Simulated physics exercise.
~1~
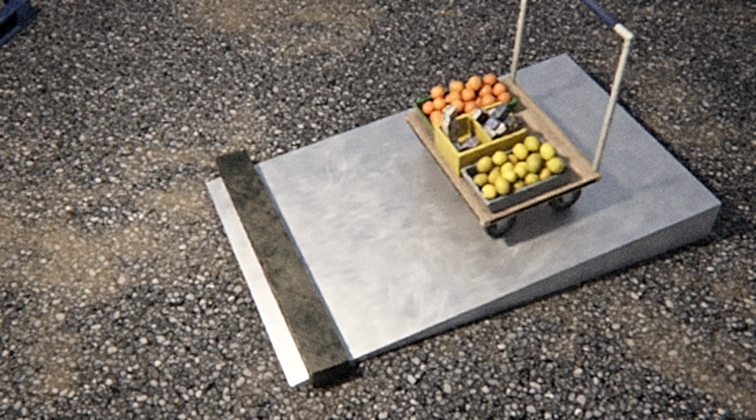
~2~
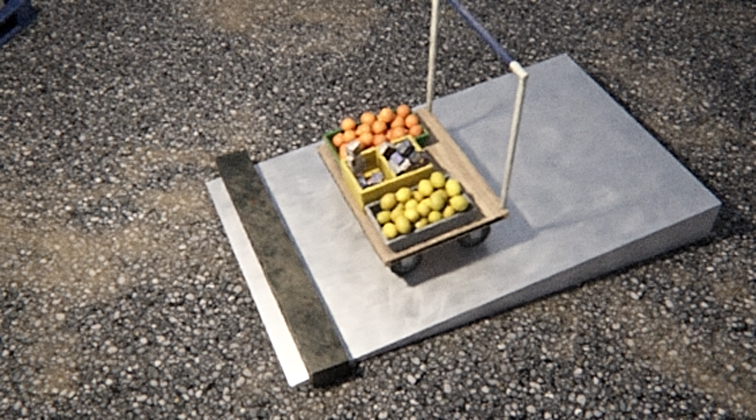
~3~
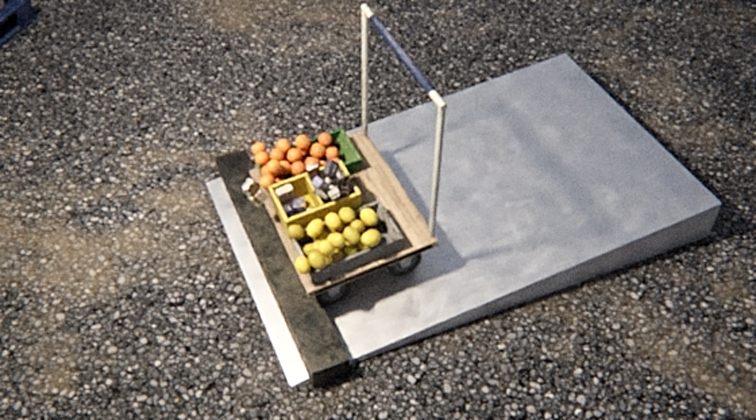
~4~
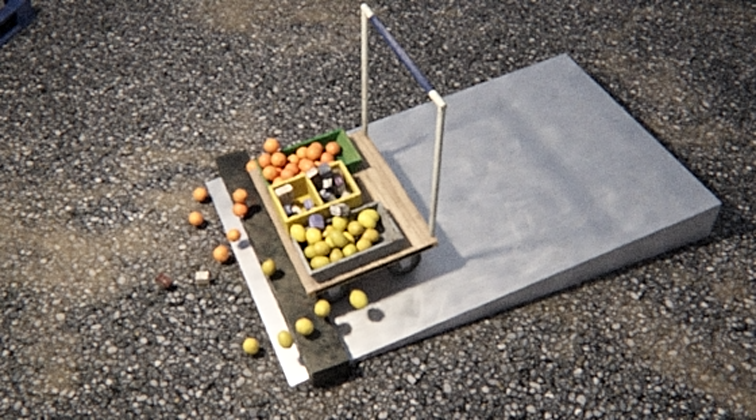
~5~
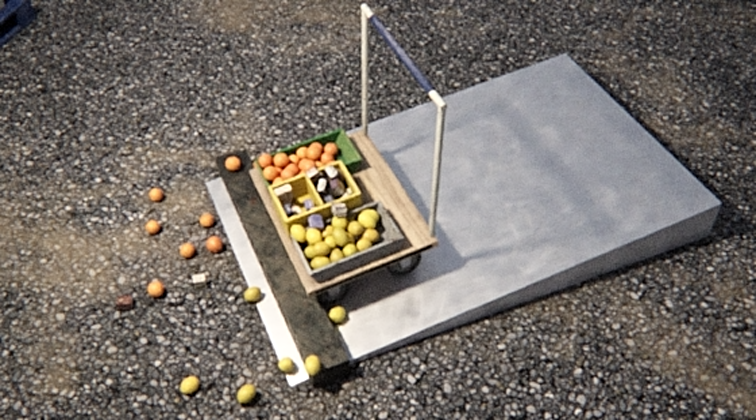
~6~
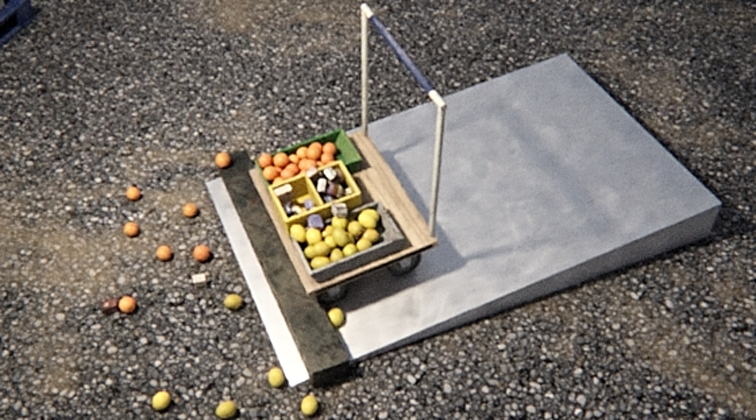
The footage shows a cart loaded with baskets of oranges, lemons and small cartons rolling left down a metal ramp until it stops against a dark beam. Several fruits and a few small pieces spill forward over the beam and scatter across the gravel, while most stay in the baskets.
